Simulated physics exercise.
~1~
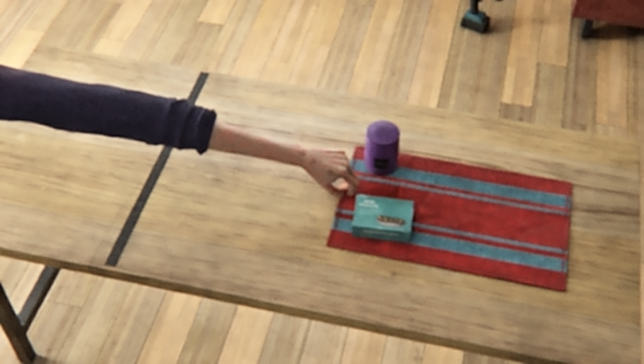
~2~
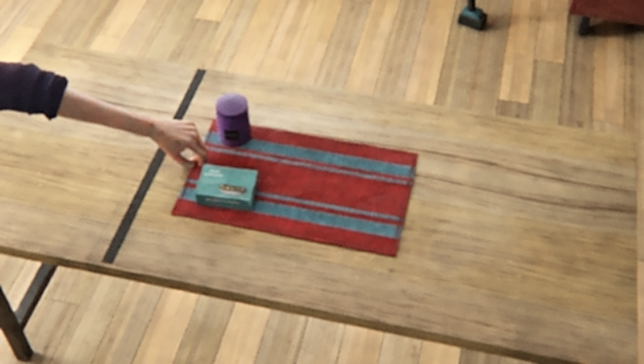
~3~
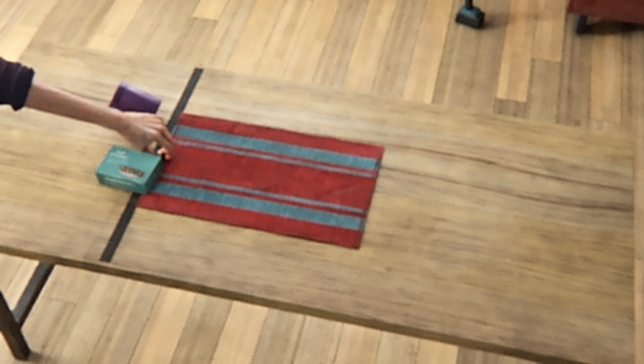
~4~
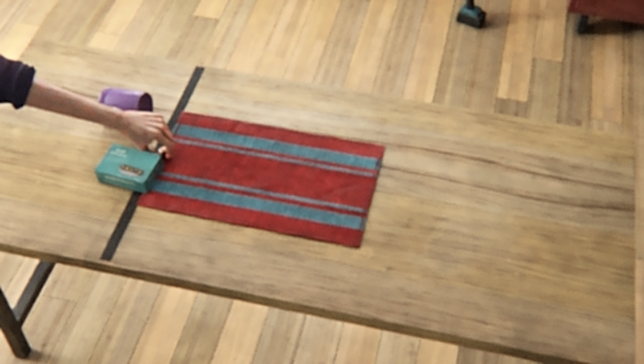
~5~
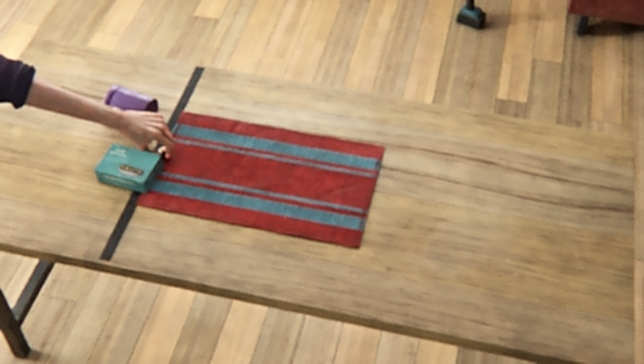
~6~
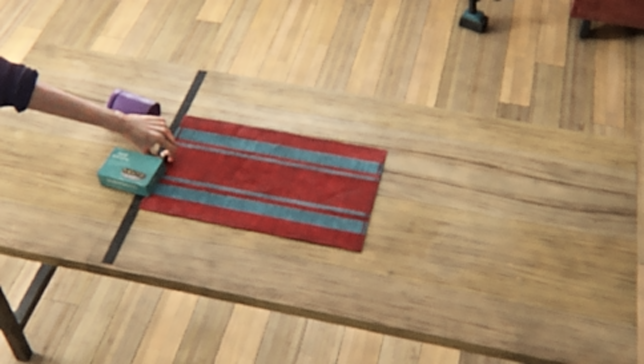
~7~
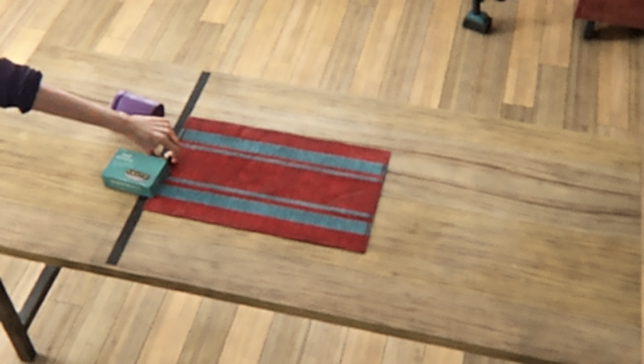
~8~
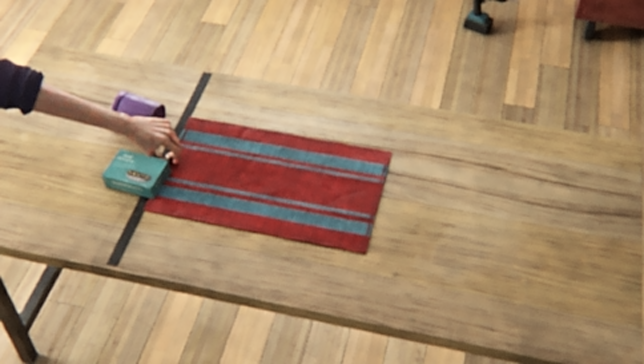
On a wooden table, a hand pulls a red runner left, tipping the purple jar.
